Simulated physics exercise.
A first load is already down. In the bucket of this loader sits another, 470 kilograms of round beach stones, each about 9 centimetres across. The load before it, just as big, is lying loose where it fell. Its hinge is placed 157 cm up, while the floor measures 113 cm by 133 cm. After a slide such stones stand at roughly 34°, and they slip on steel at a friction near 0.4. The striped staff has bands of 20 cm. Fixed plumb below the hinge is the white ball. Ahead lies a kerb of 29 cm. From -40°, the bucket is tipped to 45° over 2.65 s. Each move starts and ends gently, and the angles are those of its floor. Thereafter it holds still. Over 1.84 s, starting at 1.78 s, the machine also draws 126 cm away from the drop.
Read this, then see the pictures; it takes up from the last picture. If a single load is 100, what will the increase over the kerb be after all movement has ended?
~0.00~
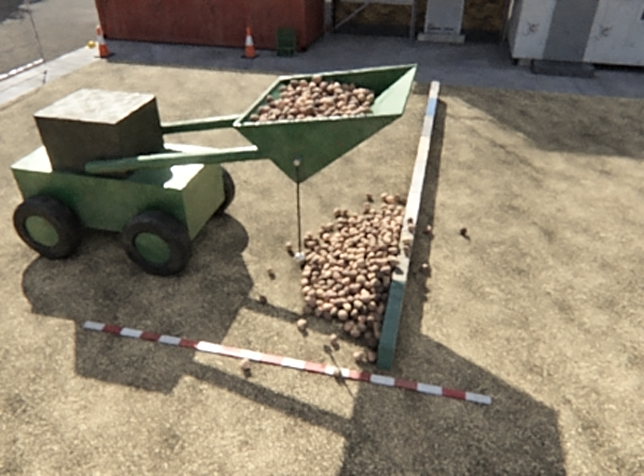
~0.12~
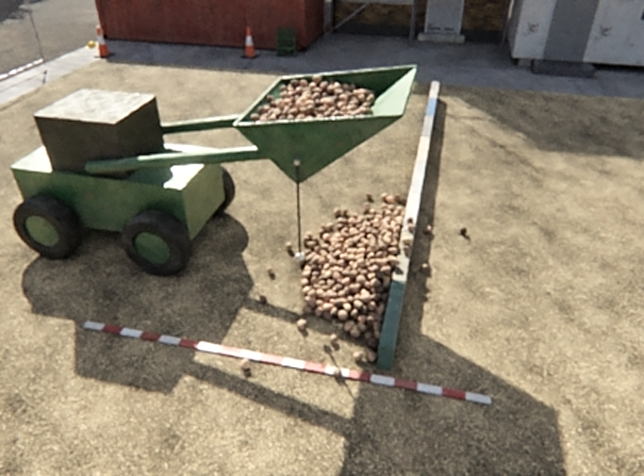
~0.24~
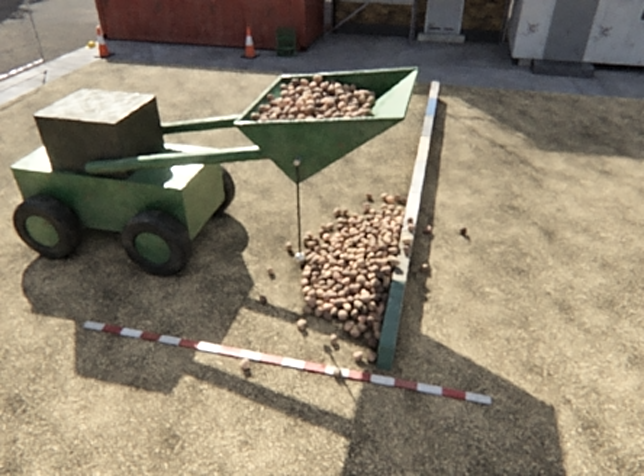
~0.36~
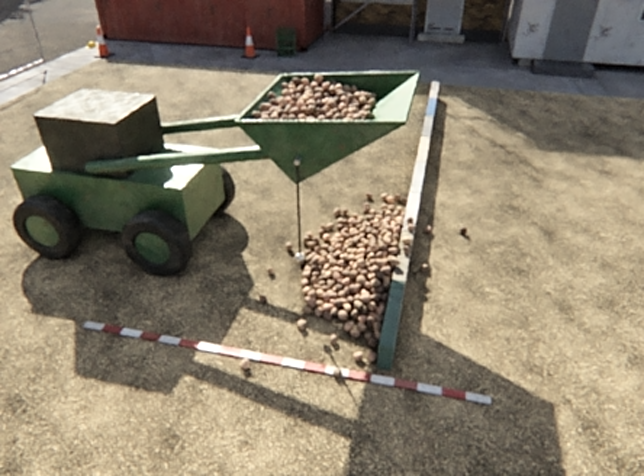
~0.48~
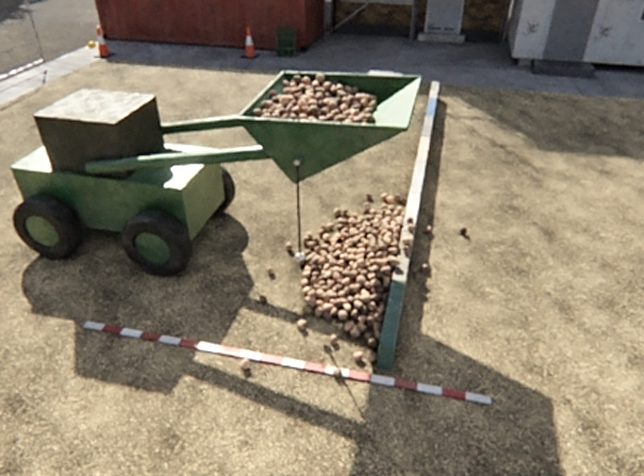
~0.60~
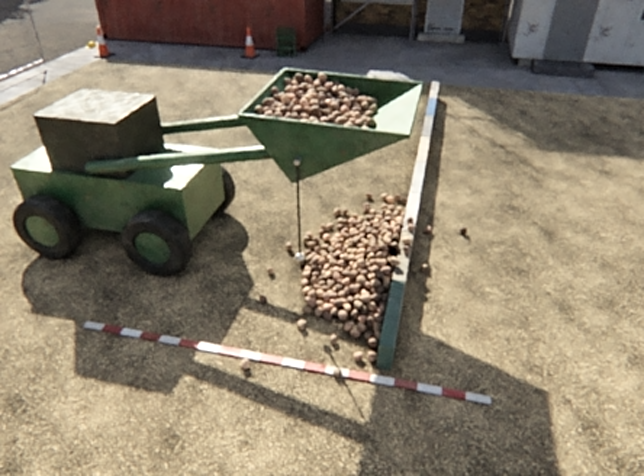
The increase will be around 31 per cent.
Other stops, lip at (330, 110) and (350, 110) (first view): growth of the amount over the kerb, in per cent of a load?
Case one about 0 %, case two about 0 %.
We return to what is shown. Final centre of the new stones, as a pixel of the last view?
Roughly at (381, 256) in the last picture.
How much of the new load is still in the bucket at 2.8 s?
It keeps some 0 percent of its load.
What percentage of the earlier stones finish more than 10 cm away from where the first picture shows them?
Near 20 per cent, I reckon.
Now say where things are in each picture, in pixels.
The first frame shows lip at (402, 115), floor tilted -40°, highest stones at (325, 92). The earlier load is highest near (397, 242), 34 cm above ground level, 99 % on this side of the kerb, 1 % over the kerb.
The second frame shows lip at (402, 116), floor tilted -39°, highest stones at (325, 92); the stones move at 0.0 m/s on average.
The third frame shows lip at (404, 119), floor tilted -38°, highest stones at (317, 90); the stones move at 0.1 m/s on average.
In the fourth frame, the bucket is at -36°, its lip at (405, 123); the top of the load is at (305, 90); the stones move at 0.1 m/s on average.
The fifth frame shows lip at (407, 129), floor tilted -33°, highest stones at (305, 89); the stones move at 0.1 m/s on average.
The sixth frame shows lip at (409, 136), floor tilted -29°, highest stones at (300, 85); the stones move at 0.1 m/s on average.
After 2.0 s the floor is at 32°; in per cent of one load, 87 in the bucket, 113 on this side of the kerb, 1 over the kerb; the foremost stones are at (423, 232).
After 2.8 s the floor is at 45°; in per cent of one load, 0 in the bucket, 170 on this side of the kerb, 30 over the kerb; the foremost stones are at (510, 274).
After 4.1 s the floor is at 45°; in per cent of one load, 0 in the bucket, 168 on this side of the kerb, 32 over the kerb; the foremost stones are at (563, 273).
After 6.9 s the floor is at 45°; in per cent of one load, 0 in the bucket, 168 on this side of the kerb, 32 over the kerb; the foremost stones are at (563, 273). Net gain over the kerb, 31.
